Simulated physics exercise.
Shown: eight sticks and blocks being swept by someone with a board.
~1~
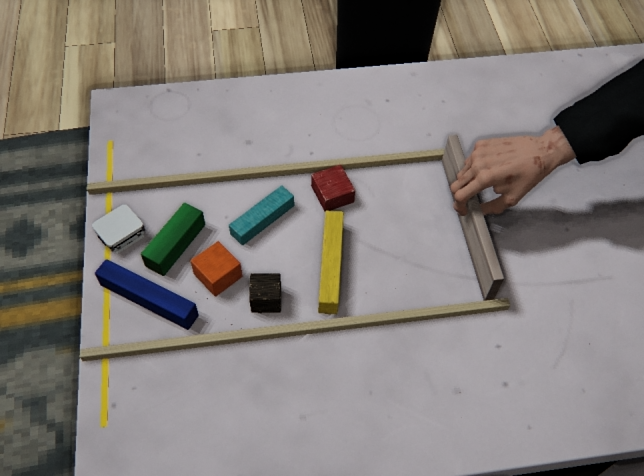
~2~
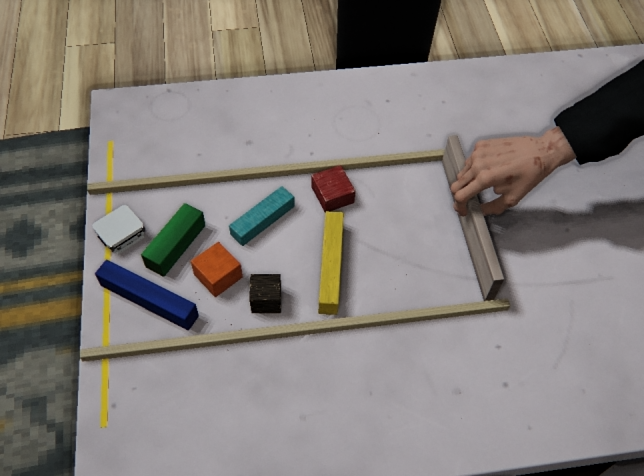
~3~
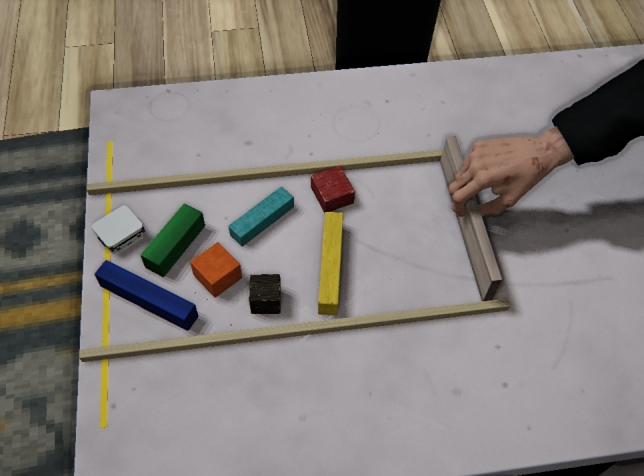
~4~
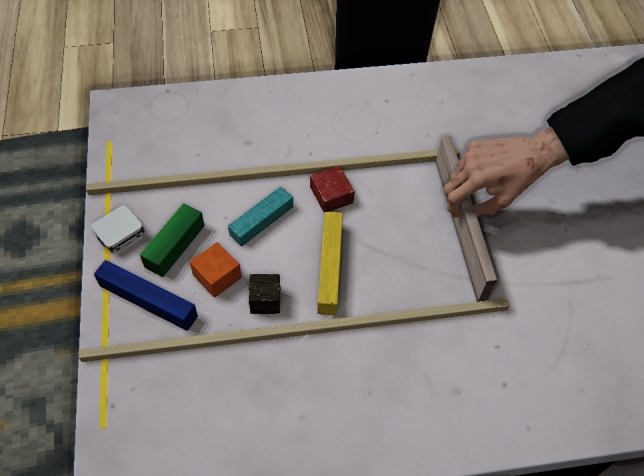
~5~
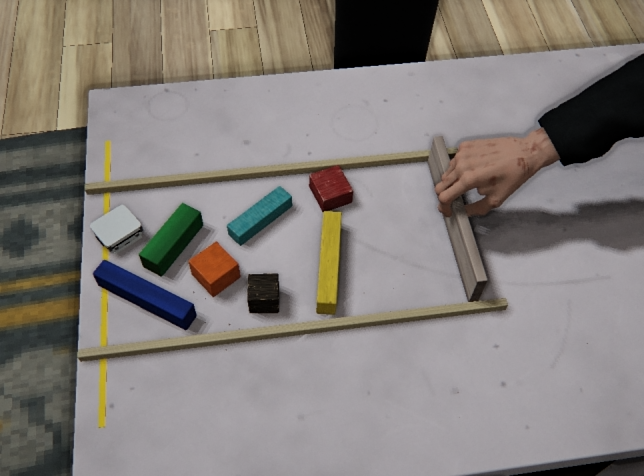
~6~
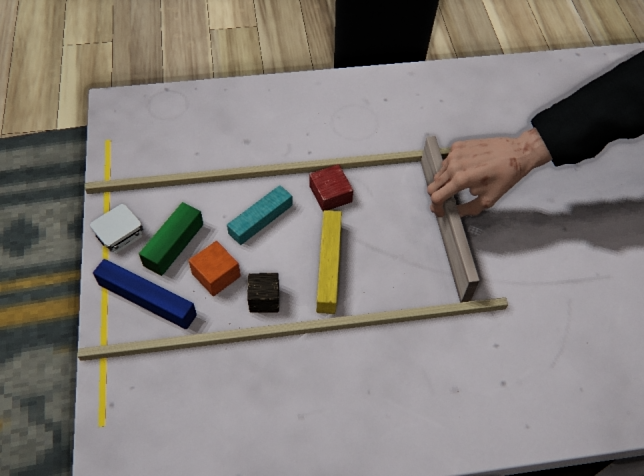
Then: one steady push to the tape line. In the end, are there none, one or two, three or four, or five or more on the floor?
The count of pieces that drop is at least five, then.
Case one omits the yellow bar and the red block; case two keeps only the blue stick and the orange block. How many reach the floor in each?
Result, first then second: 3, 4.
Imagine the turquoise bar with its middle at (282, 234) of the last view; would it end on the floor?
I reckon the turquoise bar drops away.
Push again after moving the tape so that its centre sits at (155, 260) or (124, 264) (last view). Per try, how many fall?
First try 2, second try 3.
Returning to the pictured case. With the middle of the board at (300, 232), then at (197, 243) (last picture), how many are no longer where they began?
3 and 8.
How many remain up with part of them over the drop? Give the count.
That'd be 1.
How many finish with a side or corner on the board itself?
My count gives 2.
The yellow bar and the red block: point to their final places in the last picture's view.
Yellow bar at about (93, 288), red block at about (87, 210).
Early on, none off yet; white case at rest near (118, 230); blue stick at rest near (145, 294); green stick at rest near (172, 238).
A while later, none off yet; white case moving near (107, 230); blue stick travelled a little near (122, 294); green stick travelled a little near (143, 246).
Finally, the number that fall off is five or more; lost, turquoise bar, black block, orange block, green stick, blue stick and white case.
